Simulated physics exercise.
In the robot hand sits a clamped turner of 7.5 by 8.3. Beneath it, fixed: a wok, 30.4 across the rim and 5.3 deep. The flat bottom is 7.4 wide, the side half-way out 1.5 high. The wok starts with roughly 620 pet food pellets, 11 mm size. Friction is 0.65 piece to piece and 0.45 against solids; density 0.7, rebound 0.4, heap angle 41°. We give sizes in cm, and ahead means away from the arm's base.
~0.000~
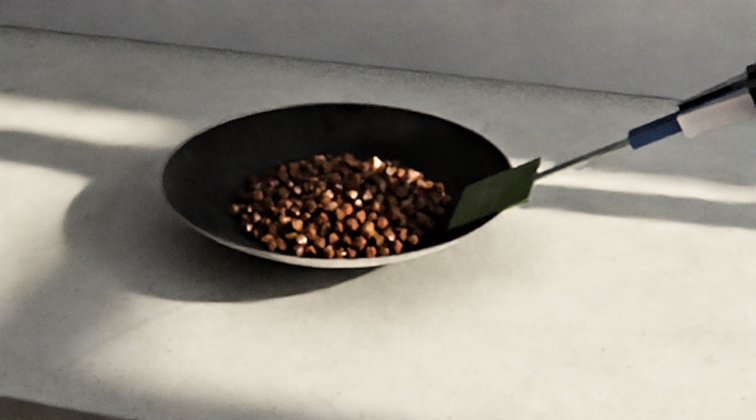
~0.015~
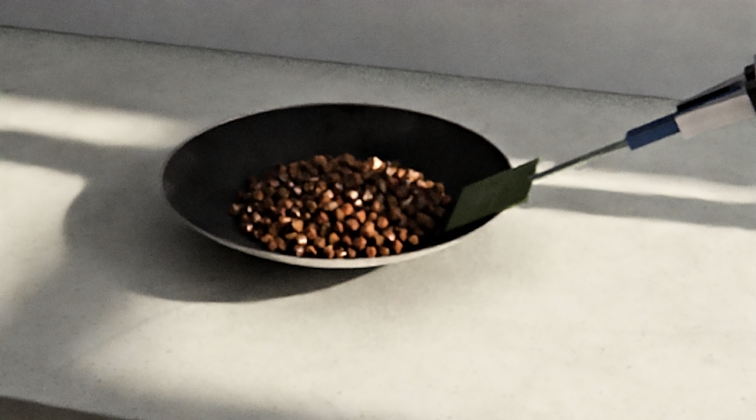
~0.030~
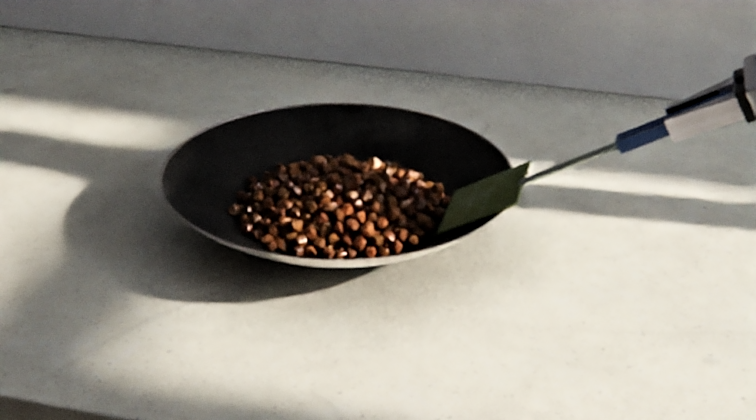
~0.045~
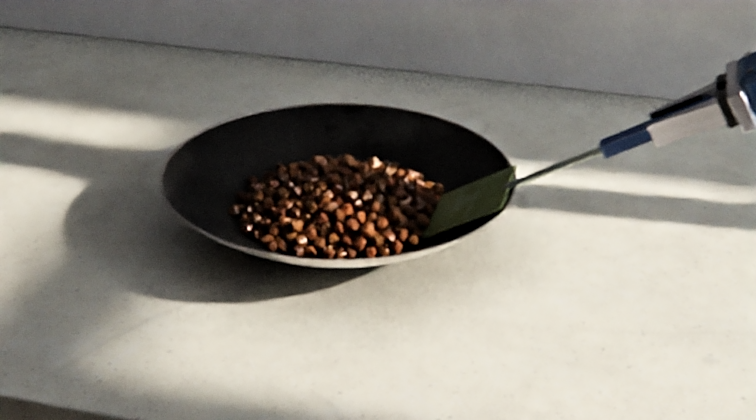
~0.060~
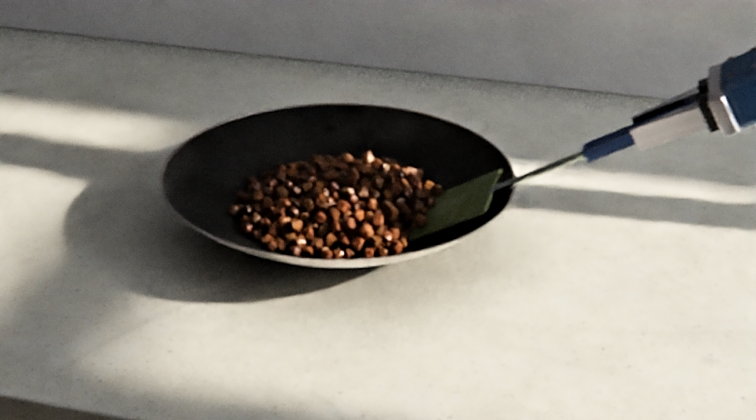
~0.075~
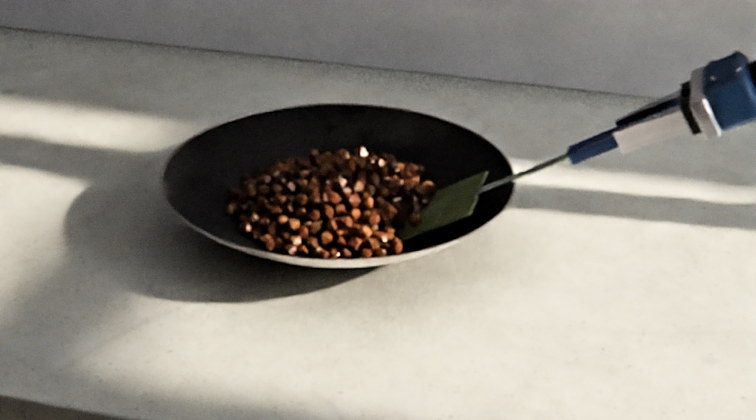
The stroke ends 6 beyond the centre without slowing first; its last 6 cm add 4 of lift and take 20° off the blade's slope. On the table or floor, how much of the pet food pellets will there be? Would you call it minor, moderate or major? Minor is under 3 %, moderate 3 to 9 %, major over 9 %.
I would call it moderate.
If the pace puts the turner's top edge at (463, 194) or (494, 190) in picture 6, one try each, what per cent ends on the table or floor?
About 10 and 0 per cent.
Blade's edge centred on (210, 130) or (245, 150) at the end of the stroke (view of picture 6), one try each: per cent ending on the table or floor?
Close to 40 and close to 30 per cent, respectively.
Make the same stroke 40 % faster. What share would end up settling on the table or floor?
Approx. 15 per cent.
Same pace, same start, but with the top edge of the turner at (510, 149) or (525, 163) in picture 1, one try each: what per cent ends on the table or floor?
I'd say near 5 per cent for the first and near 5 per cent for the second.
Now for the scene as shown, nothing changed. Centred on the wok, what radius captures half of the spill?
It's around 24 cm.
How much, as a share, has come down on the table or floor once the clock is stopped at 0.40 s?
Around 2 percent.
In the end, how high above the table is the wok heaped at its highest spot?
It reaches about 7.0 cm.
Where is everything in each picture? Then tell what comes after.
The first frame shows turner top edge at (535, 178), sloping 31°; upper third of the load around (339, 190), from x 235 to 445, top at y 160; 617 in the wok.
The second frame shows turner top edge at (533, 179), sloping 31°; upper third of the load around (340, 190), from x 235 to 445, top at y 160.
The third frame shows turner top edge at (524, 182), sloping 31°; upper third of the load around (340, 190), from x 235 to 445, top at y 160.
The fourth frame shows turner top edge at (509, 186), sloping 31°; upper third of the load around (340, 190), from x 235 to 440, top at y 160.
The fifth frame shows turner top edge at (494, 190), sloping 31°; upper third of the load around (343, 187), from x 235 to 435, top at y 160.
The sixth frame shows turner top edge at (479, 192), sloping 31°; upper third of the load around (337, 182), from x 230 to 430, top at y 155; 617 in the wok.
After 0.12 s, sloping 31°, highest piece 8 above the table; 617 in the wok.
After 0.17 s, sloping 23°, highest piece 8 above the table; 617 in the wok.
After 0.40 s, sloping 11°, highest piece 8 above the table; 590 in the wok, 12 on the table or floor, 15 on the blade or in flight.
After 1.45 s, sloping 11°, highest piece 7 above the table; 588 in the wok, 29 on the table or floor.
At rest, 588 in the wok, 29 on the table or floor. That is 5 % on the table or floor.
